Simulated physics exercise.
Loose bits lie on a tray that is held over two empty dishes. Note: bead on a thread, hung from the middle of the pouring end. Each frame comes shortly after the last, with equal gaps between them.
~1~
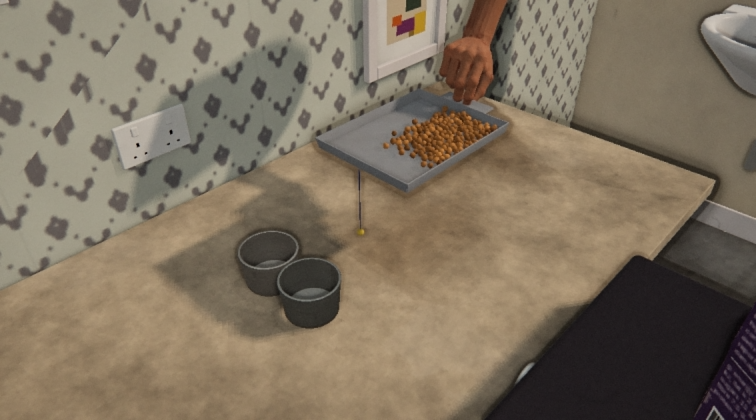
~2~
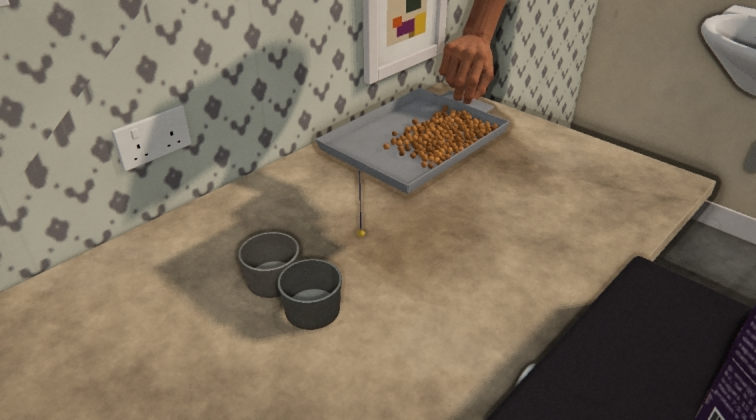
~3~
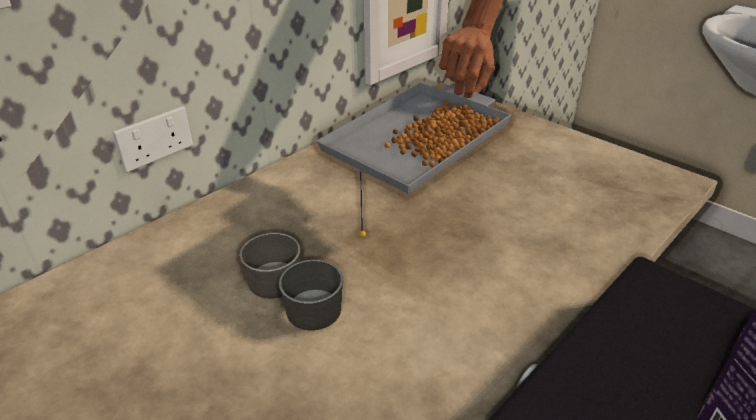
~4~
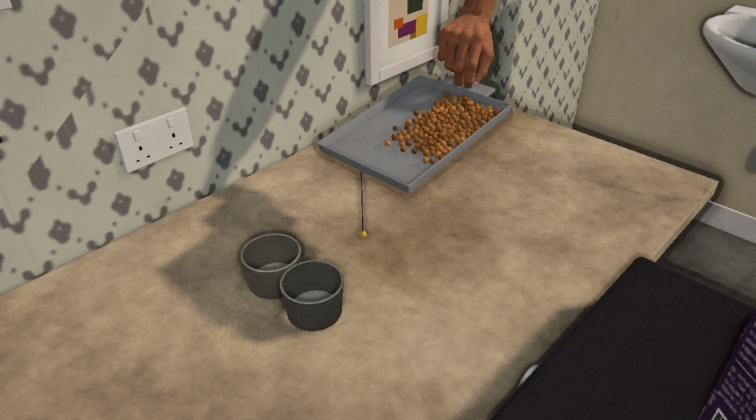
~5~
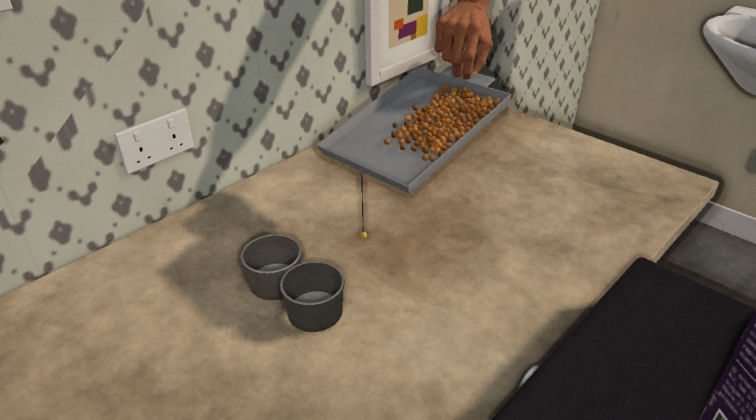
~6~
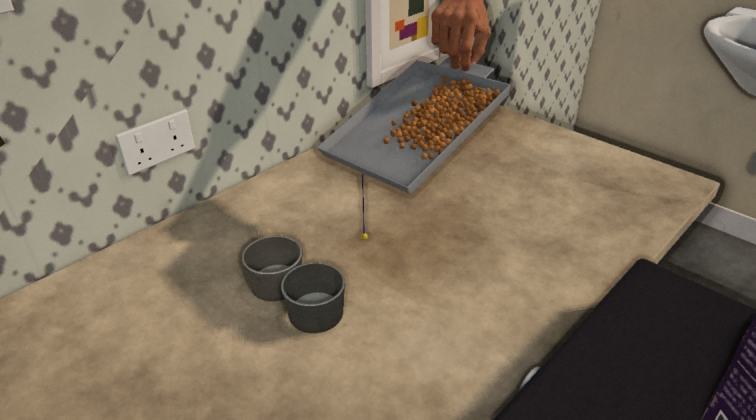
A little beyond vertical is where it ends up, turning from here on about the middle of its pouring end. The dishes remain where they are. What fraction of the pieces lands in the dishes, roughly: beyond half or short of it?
Short of half.
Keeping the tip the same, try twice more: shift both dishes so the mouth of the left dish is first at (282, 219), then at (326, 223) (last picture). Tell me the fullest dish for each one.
For the two places in order: The rightward one, the leftward one.
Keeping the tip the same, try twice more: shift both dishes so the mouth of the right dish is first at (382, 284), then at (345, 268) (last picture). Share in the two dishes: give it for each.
You'd get 60 in a hundred the first time and 80 in a hundred the second.
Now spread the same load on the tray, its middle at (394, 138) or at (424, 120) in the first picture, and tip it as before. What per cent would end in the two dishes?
Some 10 and then some 10 per cent.
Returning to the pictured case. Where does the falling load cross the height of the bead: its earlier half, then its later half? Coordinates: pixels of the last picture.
Near (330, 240) and later near (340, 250).
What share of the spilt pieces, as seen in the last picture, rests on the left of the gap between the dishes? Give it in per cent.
Looks to be around 20 per cent of the spill.
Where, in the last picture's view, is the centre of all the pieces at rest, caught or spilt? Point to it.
The centre settles at about (327, 280).
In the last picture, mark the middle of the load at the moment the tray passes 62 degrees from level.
The middle of the pieces lands at roughly (361, 156).
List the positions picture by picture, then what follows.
Corners of the pouring end at (319, 138) and (407, 182), level; middle of the load at (442, 135), roasted chickpeas; left dish at (247, 275); right dish at (287, 306); bead on its thread at (360, 232), in the first picture.
Corners of the pouring end at (319, 139) and (408, 183), level; middle of the load at (442, 135), in the second picture.
Corners of the pouring end at (320, 140) and (408, 183), tipped barely, lowest at the left corner; middle of the load at (443, 131), in the third picture.
Corners of the pouring end at (320, 142) and (408, 183), tipped a little, lowest at the left corner; middle of the load at (444, 125), in the fourth picture.
Corners of the pouring end at (320, 144) and (408, 184), tipped a little, lowest at the left corner; middle of the load at (443, 119), in the fifth picture.
Corners of the pouring end at (320, 147) and (407, 185), tipped clearly, lowest at the left corner; middle of the load at (442, 114); left dish at (251, 280); right dish at (291, 311), in the sixth picture.
Soon after the last picture, tray tipped steeply; nearly all on the tray; a stray few in the right dish; a stray few outside both; a small part in the air.
A little later, tray tipped past a quarter turn; most on the tray; a stray few in the right dish; a stray few in the left dish; a small part outside both; a small part in the air.
Later still, tray tipped past a quarter turn; a small part in the right dish; a stray few in the left dish; most outside both.
At rest, tray tipped past a quarter turn; a small part in the right dish; a stray few in the left dish; most outside both.
